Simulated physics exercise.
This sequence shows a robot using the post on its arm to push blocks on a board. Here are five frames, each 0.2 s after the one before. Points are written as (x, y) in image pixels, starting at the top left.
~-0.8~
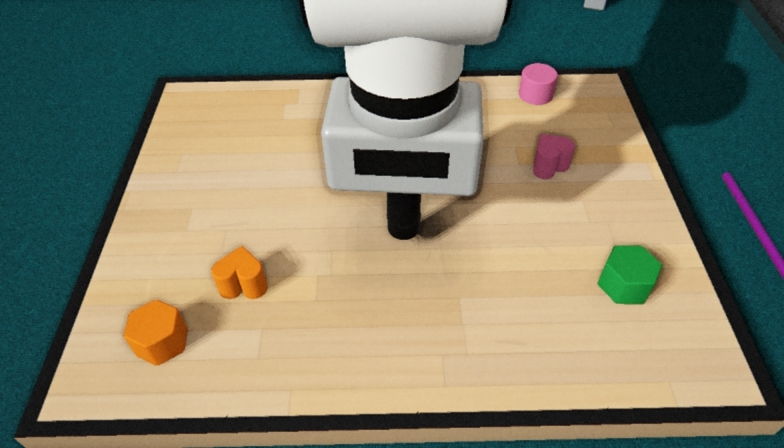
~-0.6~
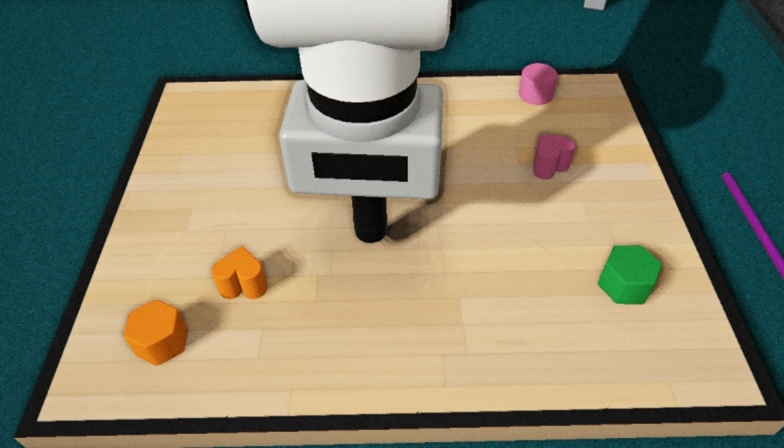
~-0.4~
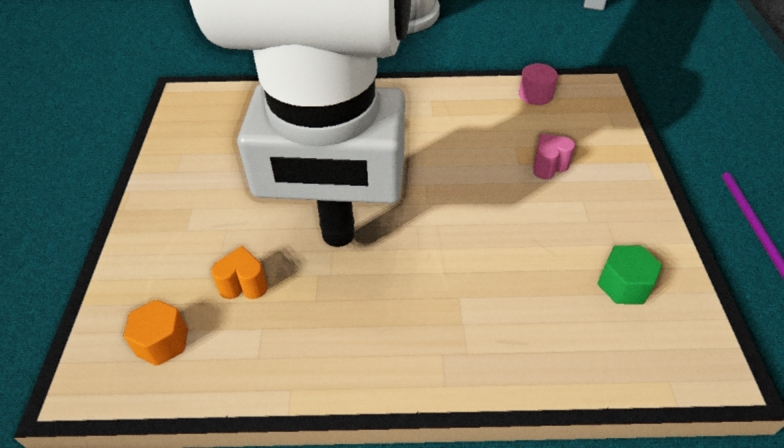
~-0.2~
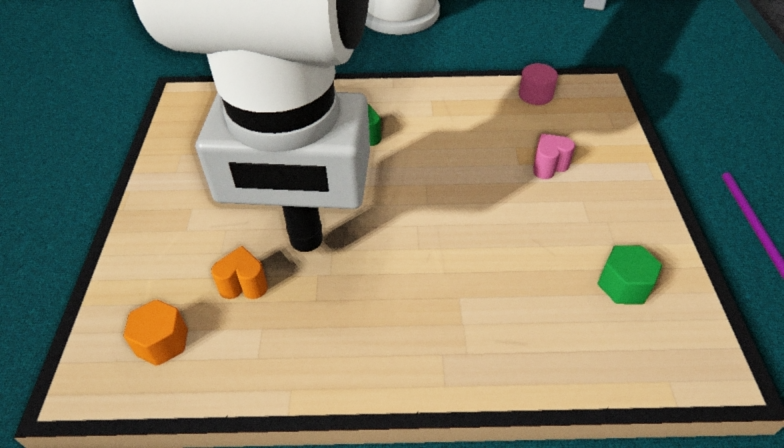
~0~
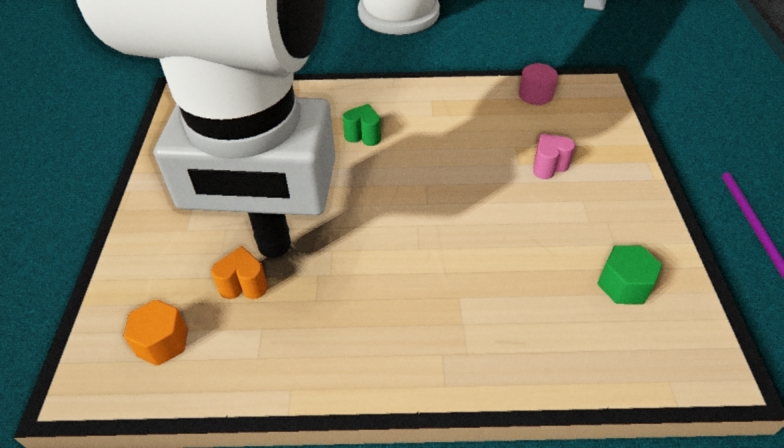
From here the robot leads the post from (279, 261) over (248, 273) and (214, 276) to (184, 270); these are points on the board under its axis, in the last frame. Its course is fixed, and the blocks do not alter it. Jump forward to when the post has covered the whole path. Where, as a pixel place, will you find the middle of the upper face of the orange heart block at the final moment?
Pixel (198, 285).
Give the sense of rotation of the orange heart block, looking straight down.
It goes anticlockwise.
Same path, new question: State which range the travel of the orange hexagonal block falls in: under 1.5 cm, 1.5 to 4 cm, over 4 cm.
The answer is under 1.5 cm.
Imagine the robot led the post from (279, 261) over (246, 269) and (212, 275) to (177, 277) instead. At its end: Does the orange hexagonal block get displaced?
Answer: No.
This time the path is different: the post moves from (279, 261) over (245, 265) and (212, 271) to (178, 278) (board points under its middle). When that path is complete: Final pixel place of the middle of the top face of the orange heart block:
Close to (210, 277).
On the path given first. Halfway along, post (225, 262); orange heart block (202, 283), turned 35° anticlockwise.
At the end, post (177, 256); orange hexagonal block not moved; orange heart block (198, 285), turned 40° anticlockwise.
